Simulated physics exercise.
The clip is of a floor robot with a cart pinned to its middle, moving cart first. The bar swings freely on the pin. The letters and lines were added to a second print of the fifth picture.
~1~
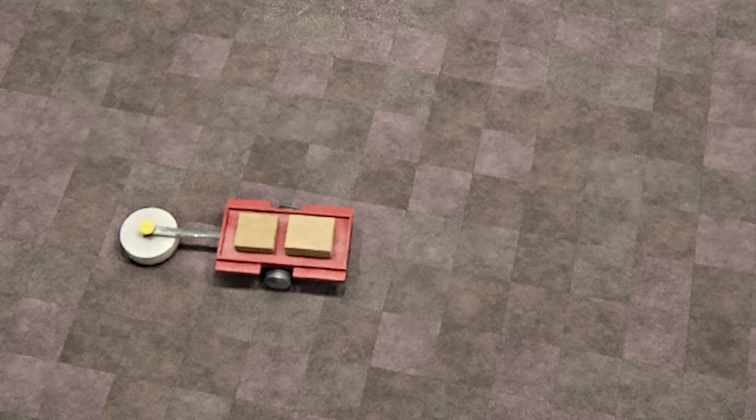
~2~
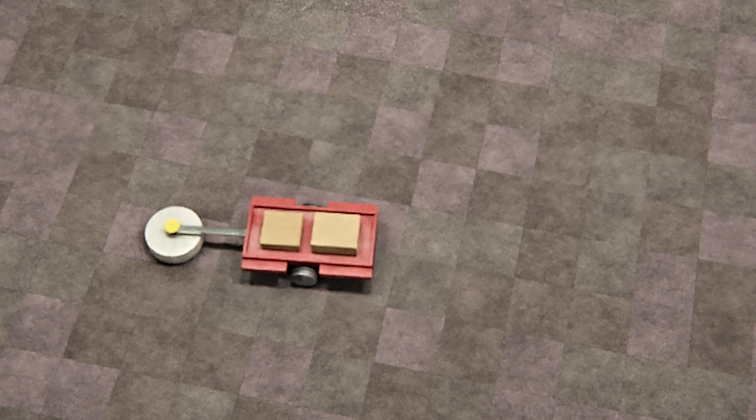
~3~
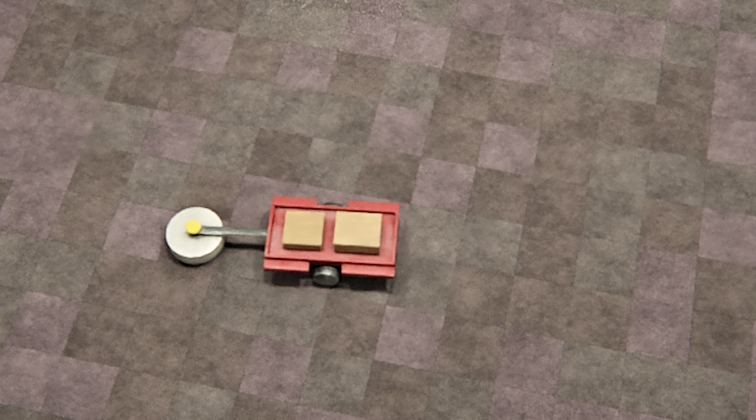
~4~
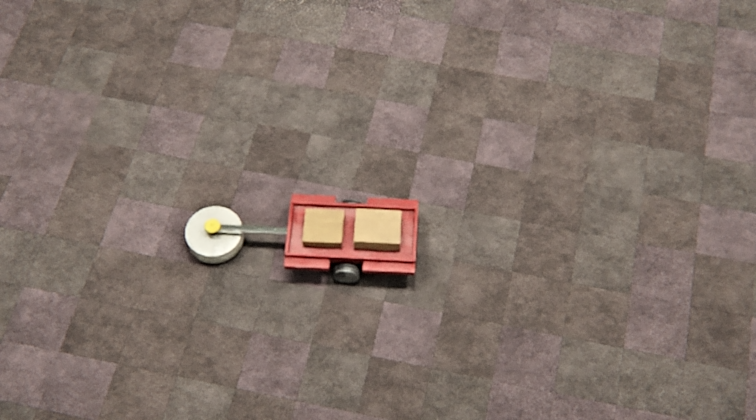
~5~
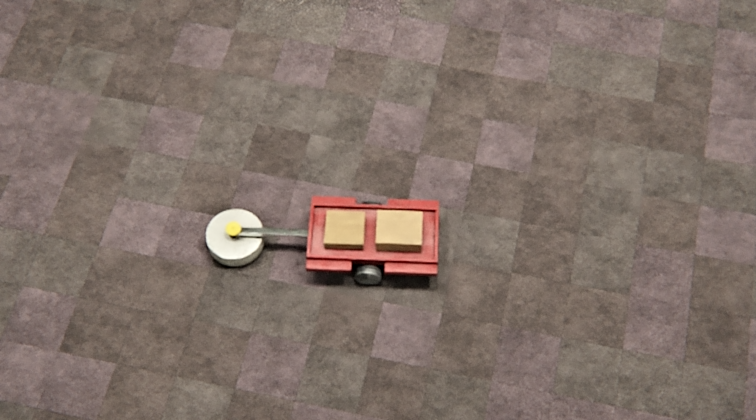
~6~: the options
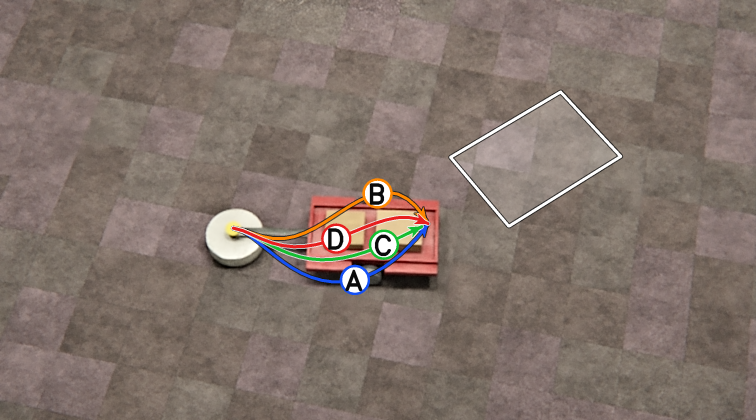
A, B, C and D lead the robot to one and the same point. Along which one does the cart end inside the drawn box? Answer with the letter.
The robot should drive A.
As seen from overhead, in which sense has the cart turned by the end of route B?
It turns clockwise.
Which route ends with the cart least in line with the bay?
Route B.
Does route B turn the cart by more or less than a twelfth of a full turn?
Less than that.
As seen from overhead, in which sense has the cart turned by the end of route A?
It turns anticlockwise.
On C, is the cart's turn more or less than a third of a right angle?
Less.
On the copy, A from (233, 228) via (333, 282) to (428, 224); B from (233, 228) via (332, 217) to (427, 221); C from (233, 228) via (332, 259) to (422, 227); D from (233, 228) via (336, 239) to (428, 224); the bay at (536, 157).
On A. First, robot (299, 279), cart (431, 227).
Then, robot (379, 277), cart (487, 194).
Finally, robot (428, 231), cart (540, 158); the cart stands in the bay.
By contrast, B leaves the cart at (564, 268), out of the bay; C leaves the cart at (562, 194), out of the bay; D leaves the cart at (569, 227), out of the bay.
